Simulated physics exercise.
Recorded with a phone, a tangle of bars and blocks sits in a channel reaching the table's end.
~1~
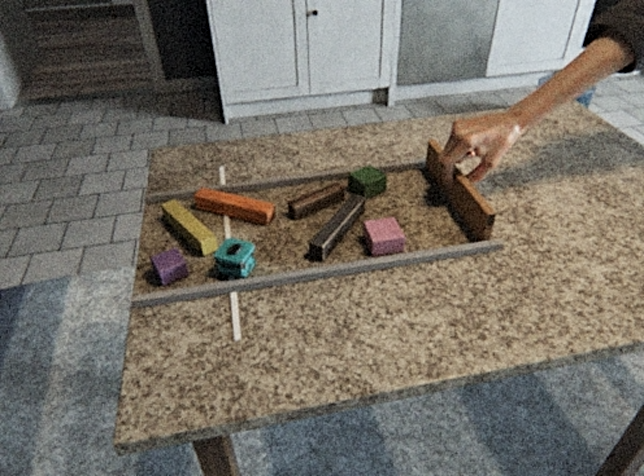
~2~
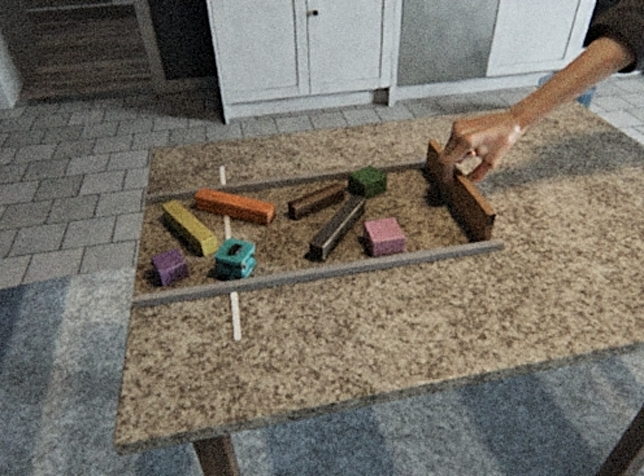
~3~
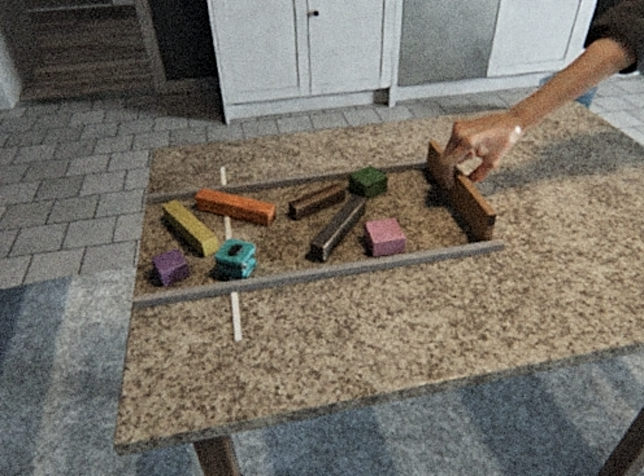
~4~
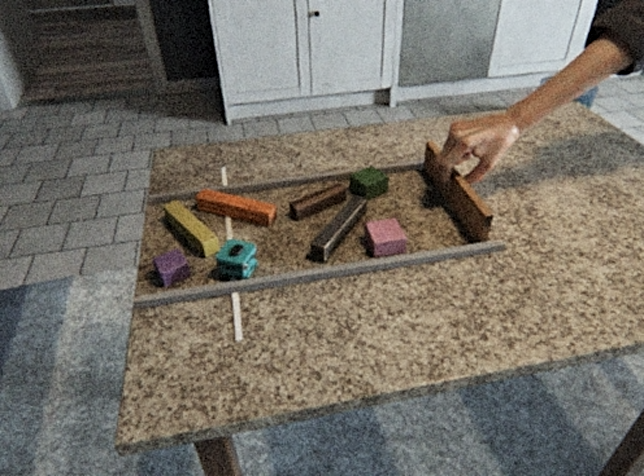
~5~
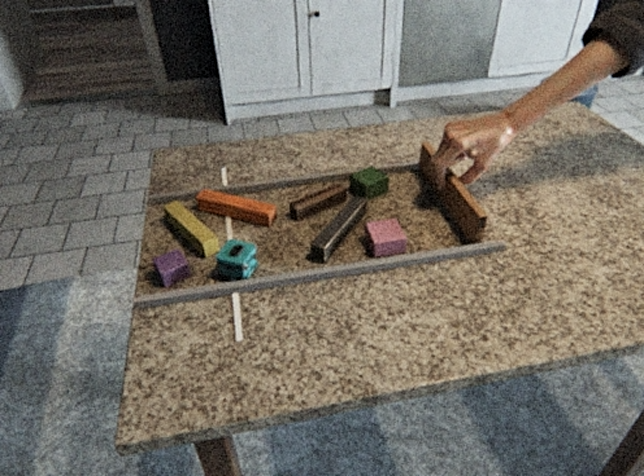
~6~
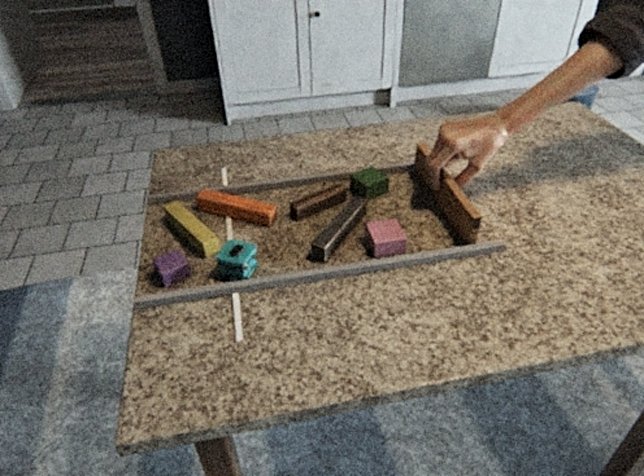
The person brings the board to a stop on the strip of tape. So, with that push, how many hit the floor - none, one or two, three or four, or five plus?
I'd say one or two.
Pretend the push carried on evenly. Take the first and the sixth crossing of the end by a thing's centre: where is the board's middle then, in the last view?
I'd put the first at about (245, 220) and the next at about (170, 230).
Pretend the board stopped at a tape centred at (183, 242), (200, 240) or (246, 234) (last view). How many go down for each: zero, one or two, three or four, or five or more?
In order of the places: 3 or 4; three or four; none.
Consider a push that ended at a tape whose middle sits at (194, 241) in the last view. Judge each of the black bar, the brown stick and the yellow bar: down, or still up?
Starting with the black bar, it keeps its place, then the brown stick keeps its place, then the yellow bar ends up falling.
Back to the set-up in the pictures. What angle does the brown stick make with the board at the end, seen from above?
The angle is some 35°.
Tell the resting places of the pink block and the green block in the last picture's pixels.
They come to rest around (215, 264) and (212, 198).
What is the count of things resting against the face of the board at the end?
It is in contact with 3.
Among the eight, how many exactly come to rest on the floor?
Taken together, the number is 1.
A little later, none off yet; purple block at rest near (172, 267); yellow bar at rest near (191, 228); turquoise case at rest near (238, 260).
Next, none off yet; purple block at rest near (172, 267); yellow bar at rest near (191, 228); turquoise case shifted a little near (221, 260).
When it is over, the number that fall off is one or two; down, purple block.
